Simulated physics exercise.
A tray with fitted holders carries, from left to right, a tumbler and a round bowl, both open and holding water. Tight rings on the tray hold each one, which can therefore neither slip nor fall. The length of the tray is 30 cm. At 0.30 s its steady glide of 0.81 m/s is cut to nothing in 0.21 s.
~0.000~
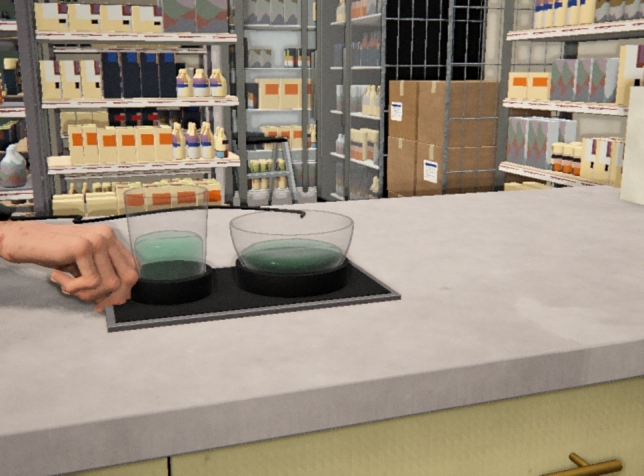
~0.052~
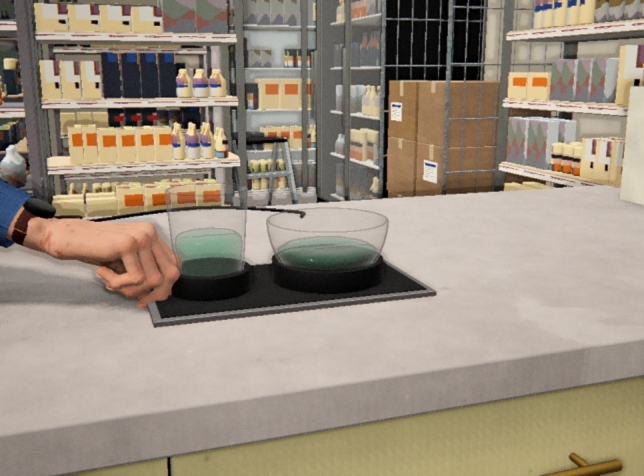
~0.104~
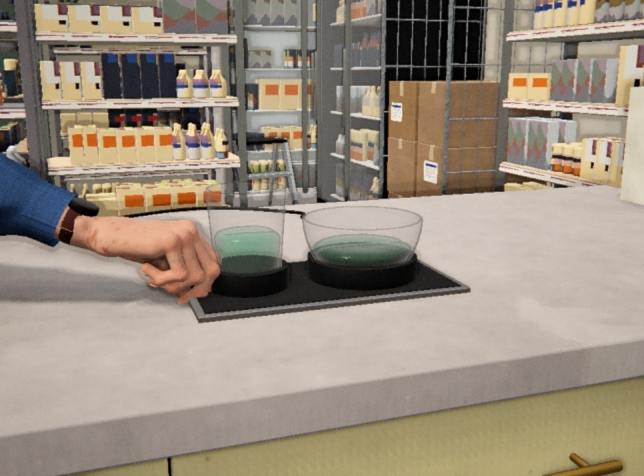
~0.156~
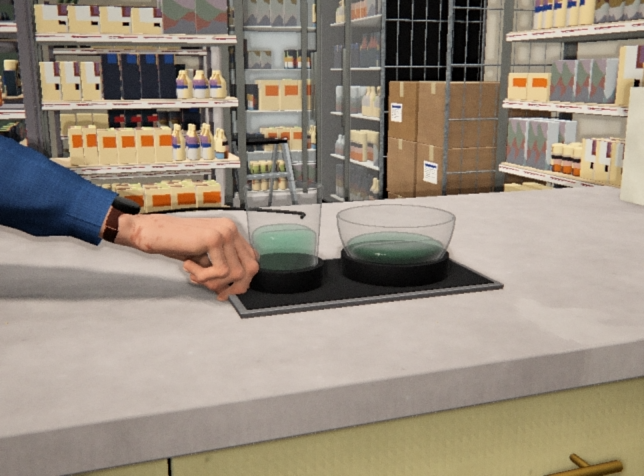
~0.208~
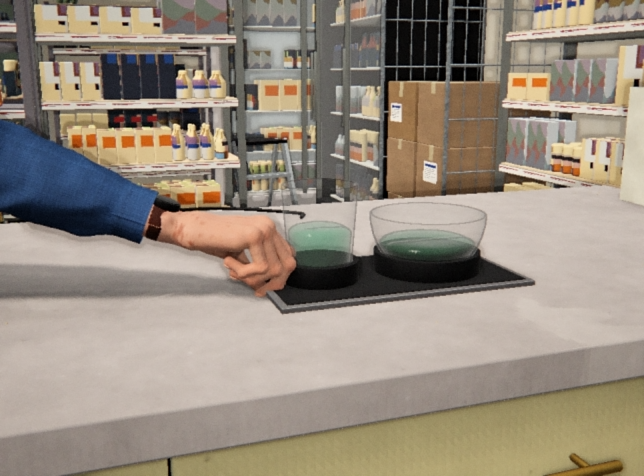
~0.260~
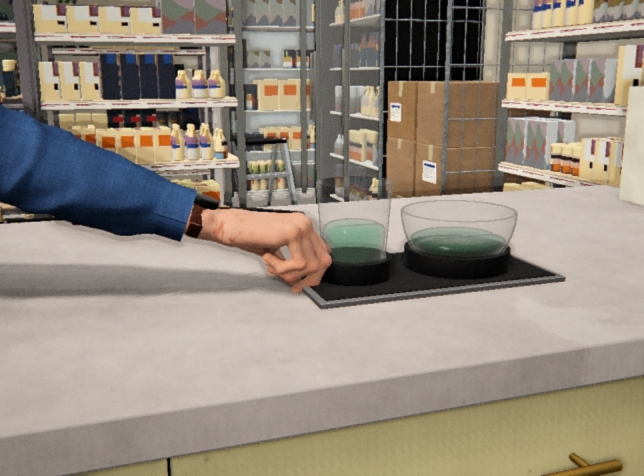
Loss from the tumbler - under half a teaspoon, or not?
Under.
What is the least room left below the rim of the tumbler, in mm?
Some 15 mm short of it.
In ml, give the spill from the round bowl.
I'd put it at close to 30 ml.
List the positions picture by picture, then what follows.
In the first picture, it has moved 0.0 cm; in the tumbler the surface runs from (133, 239) to (201, 235), rim (206, 191); in the round bowl the surface runs from (240, 253) to (339, 246), rim (349, 219); the water in the tumbler stands 49 mm below the rim.
In the second picture, it has moved 4.2 cm; in the tumbler the surface runs from (174, 237) to (240, 232).
In the third picture, it has moved 8.4 cm; in the tumbler the surface runs from (214, 234) to (277, 230).
In the fourth picture, it has moved 12.6 cm; in the tumbler the surface runs from (252, 232) to (313, 227).
In the fifth picture, it has moved 16.8 cm; in the tumbler the surface runs from (288, 230) to (347, 225).
In the sixth picture, it has moved 21.1 cm; in the tumbler the surface runs from (323, 227) to (381, 222); in the round bowl the surface runs from (412, 240) to (496, 233).
Then, 0.38 s in, the tray moves at 0.53 m/s; losses from the left are 0, 0 ml.
Then, 0.51 s in, the tray moves at 0.00 m/s; losses from the left are 0, 12 ml.
Then, 0.63 s in, the tray moves at 0.00 m/s; losses from the left are 0, 18 ml.
Then, 0.76 s in, the tray moves at 0.00 m/s; losses from the left are 0, 24 ml.
Finally, losses from the left are 0, 29 ml.
